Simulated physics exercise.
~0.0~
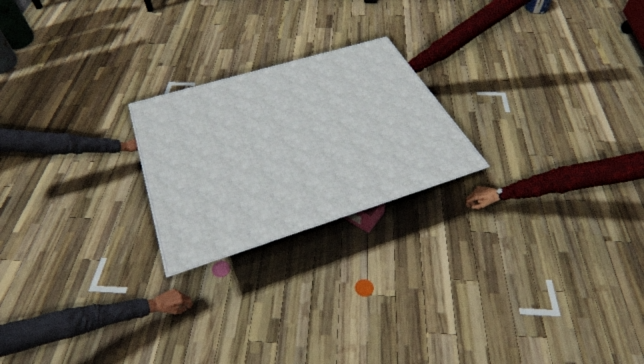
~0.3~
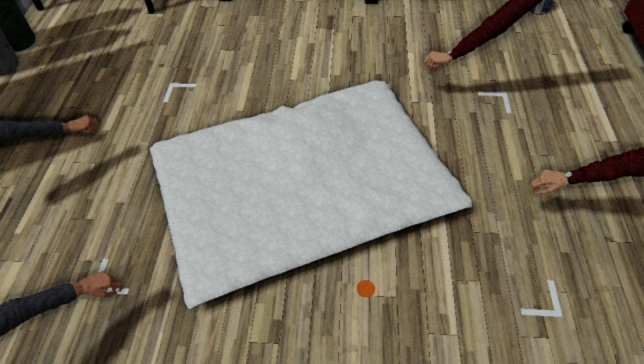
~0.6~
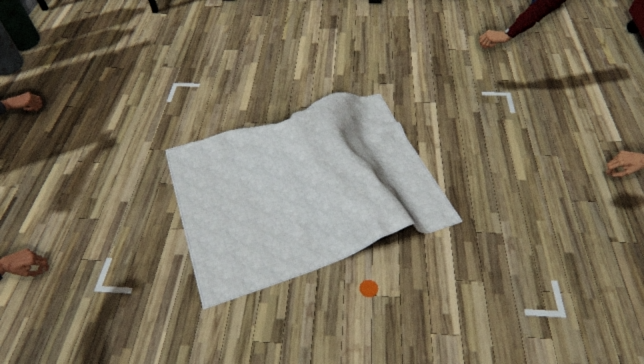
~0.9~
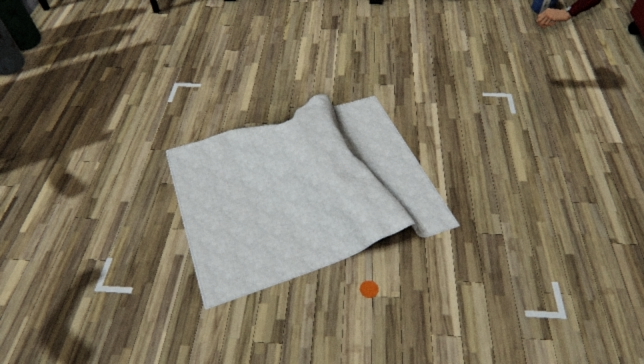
A pale grey dust sheet is stretched flat above a wooden plank floor, held by hands reaching in from the left and right. Beneath its near edge, small pink shapes show, while an orange disc lies in the open and white corner marks surround the area. The hands let go, and the sheet drops, hiding the pink things. As the arms draw back, it sinks unevenly and a long fold rises along its right side. It ends lying slightly askew and creased on the floor, the orange disc still uncovered just beyond its near edge.
